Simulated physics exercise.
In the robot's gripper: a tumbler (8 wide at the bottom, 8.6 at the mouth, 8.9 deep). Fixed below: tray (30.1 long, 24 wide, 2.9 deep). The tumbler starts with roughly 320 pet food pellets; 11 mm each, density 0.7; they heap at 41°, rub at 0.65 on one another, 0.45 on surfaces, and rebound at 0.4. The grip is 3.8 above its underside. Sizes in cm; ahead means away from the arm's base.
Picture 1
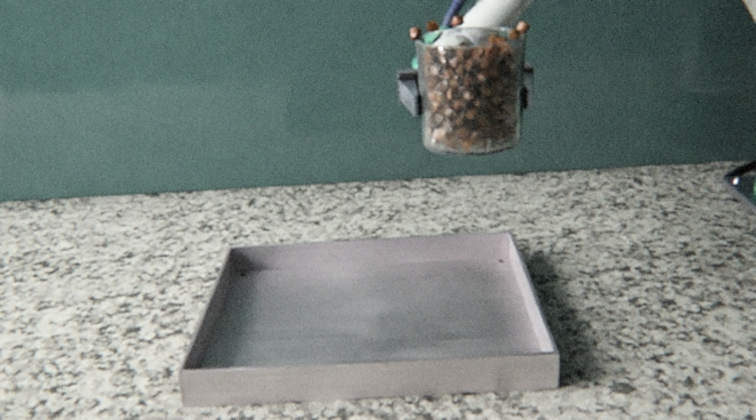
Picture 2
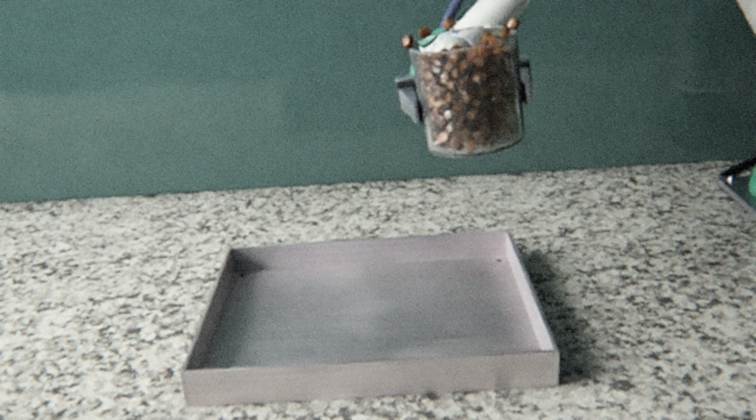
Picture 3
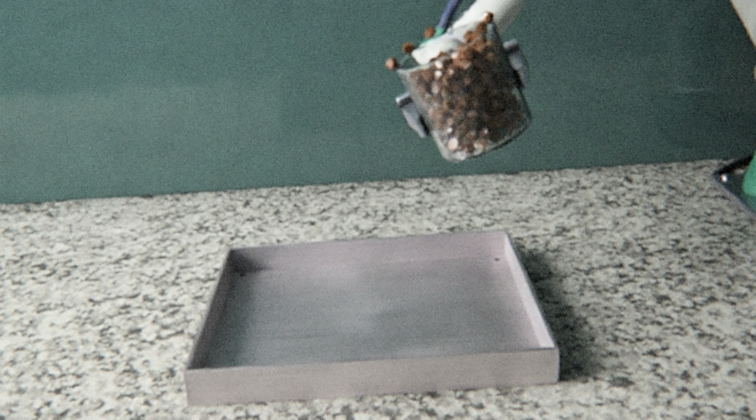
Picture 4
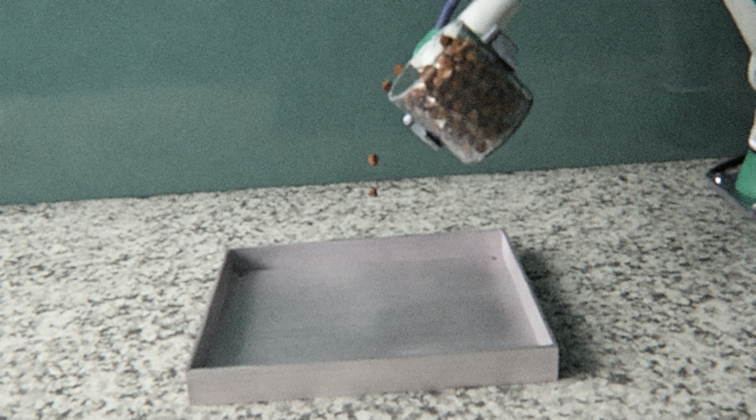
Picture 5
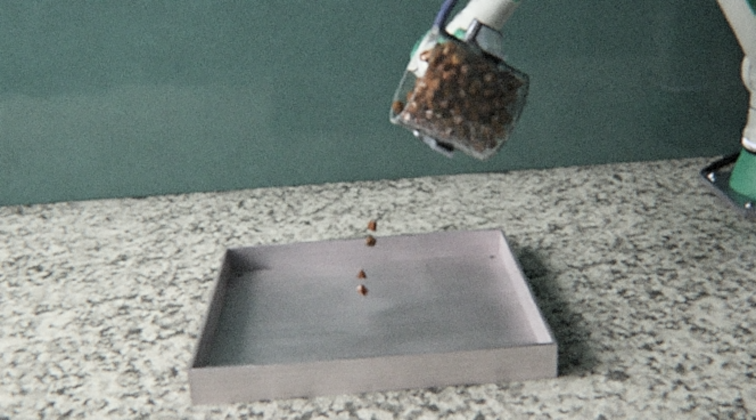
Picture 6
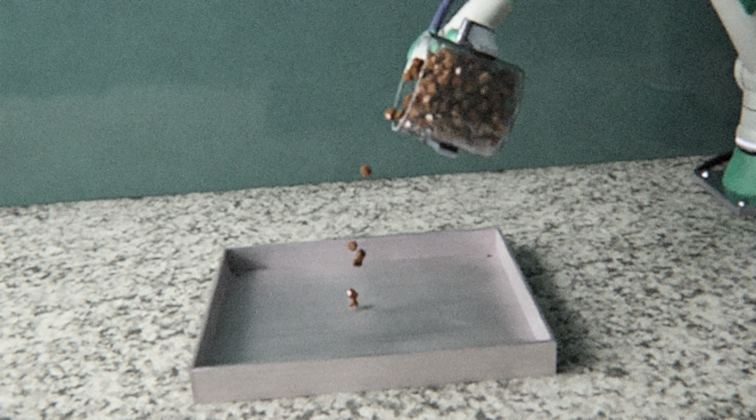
The clip shows a robot arm holding a clear tumbler heaped with brown pellets above a shallow, empty tray on a speckled counter, then tilting it steadily to the left as a few pellets drop into the tray.
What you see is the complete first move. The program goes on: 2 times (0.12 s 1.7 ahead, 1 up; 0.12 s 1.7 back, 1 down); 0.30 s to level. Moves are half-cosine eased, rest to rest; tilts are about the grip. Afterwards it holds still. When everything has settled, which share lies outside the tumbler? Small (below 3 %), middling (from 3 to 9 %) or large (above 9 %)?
Outside the tumbler the share is large, above 9 %.
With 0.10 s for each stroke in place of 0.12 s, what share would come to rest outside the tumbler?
Then about 20 per cent.
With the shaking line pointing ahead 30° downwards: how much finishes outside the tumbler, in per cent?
Some 10 per cent.
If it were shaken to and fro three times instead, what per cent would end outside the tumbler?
In that case some 15 per cent.
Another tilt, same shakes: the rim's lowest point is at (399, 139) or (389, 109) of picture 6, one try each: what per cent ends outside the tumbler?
About 30 and 5 per cent.
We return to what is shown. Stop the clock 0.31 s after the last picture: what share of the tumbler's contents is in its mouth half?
Roughly 50 per cent.
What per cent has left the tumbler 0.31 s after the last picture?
About 5 per cent by then.
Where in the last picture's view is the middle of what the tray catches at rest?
At about (328, 306).
Then, 0.31 s on, tilted 67° forward, highest piece 25 above the table; 298 in the tumbler, 18 in the tray, 6 in flight or on a rim.
Then, 0.62 s on, tilted 36° forward, highest piece 25 above the table; 281 in the tumbler, 38 in the tray, 3 in flight or on a rim.
Then, 0.98 s on, level, highest piece 26 above the table; 280 in the tumbler, 42 in the tray.
Then, 2.03 s on, level, highest piece 26 above the table; 280 in the tumbler, 42 in the tray.
In the end, 280 in the tumbler, 42 in the tray. That is 13 % outside the tumbler.
